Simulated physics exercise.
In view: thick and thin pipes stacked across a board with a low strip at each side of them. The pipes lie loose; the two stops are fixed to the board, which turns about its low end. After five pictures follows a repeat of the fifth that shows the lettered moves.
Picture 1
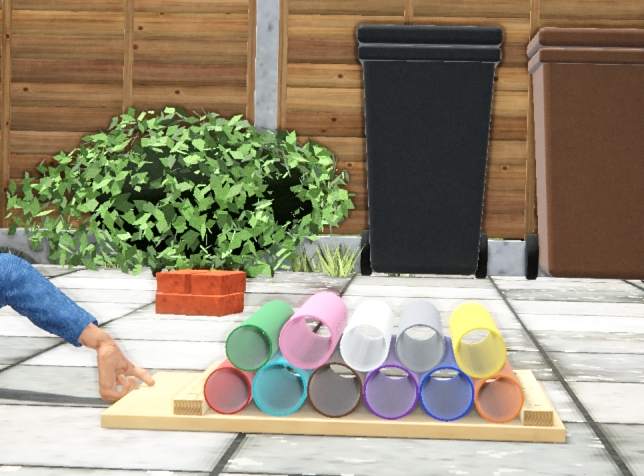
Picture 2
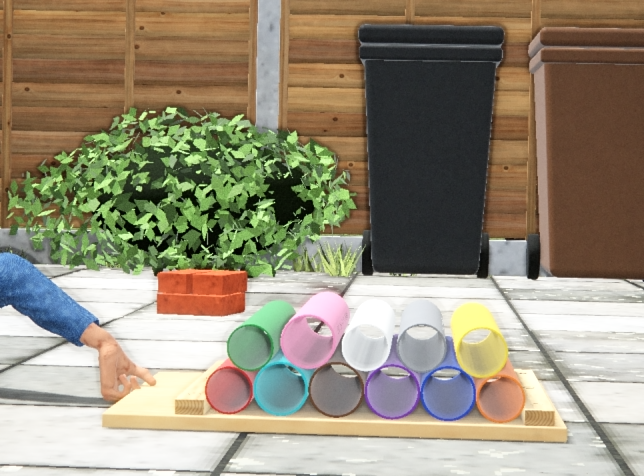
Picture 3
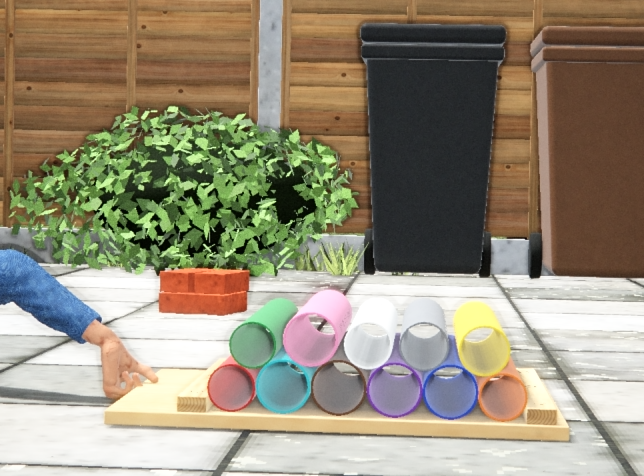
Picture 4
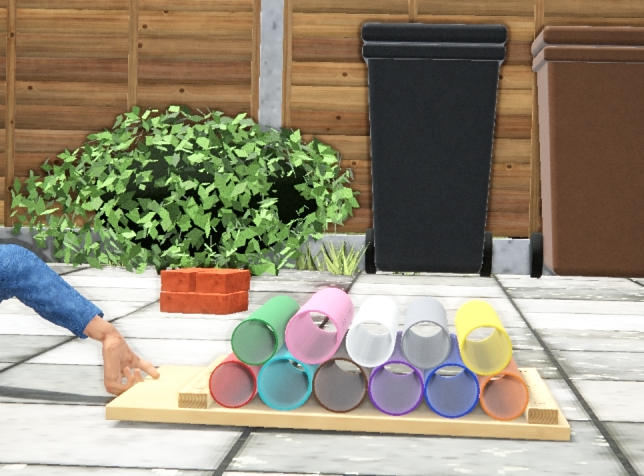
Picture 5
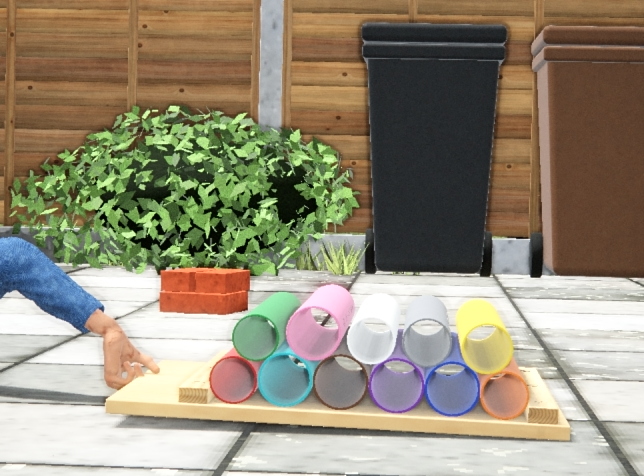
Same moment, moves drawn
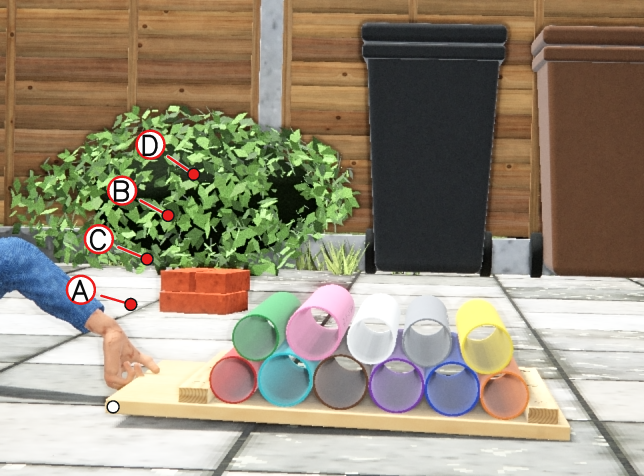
A wooden board stacked with two rows of loose, colourful pipes was lifted very slightly at its left end by a hand in a blue sleeve, and the pipes barely shifted.
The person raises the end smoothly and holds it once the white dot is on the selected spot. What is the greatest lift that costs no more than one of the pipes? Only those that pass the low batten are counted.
Stop at B.
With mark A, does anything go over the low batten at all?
No.
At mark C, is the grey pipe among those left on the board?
Yes, with C.
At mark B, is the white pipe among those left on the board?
The white pipe: Yes.
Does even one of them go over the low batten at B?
Yes.
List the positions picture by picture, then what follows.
In the first frame, orange pipe (499, 399); white pipe (364, 347); yellow pipe (480, 352).
In the second frame, yellow pipe (482, 352); green pipe (250, 347).
In the third frame, board (344, 394); red pipe (231, 387); turquoise pipe (283, 387); blue pipe (450, 392).
In the fourth frame, board (345, 392); red pipe (233, 384); turquoise pipe (284, 383).
In the fifth frame, board (345, 389); red pipe (233, 380); turquoise pipe (285, 379).
On the copy, A at (131, 304); B at (168, 216); C at (147, 259); D at (193, 174); the white dot at (113, 407).
On B. First, board at 16°.
Then, board at 27°.
Finally, board at 27°, one over the low batten (yellow).
By contrast, A none over the low batten; C none over the low batten; D four over the low batten (white, yellow, grey, pink).
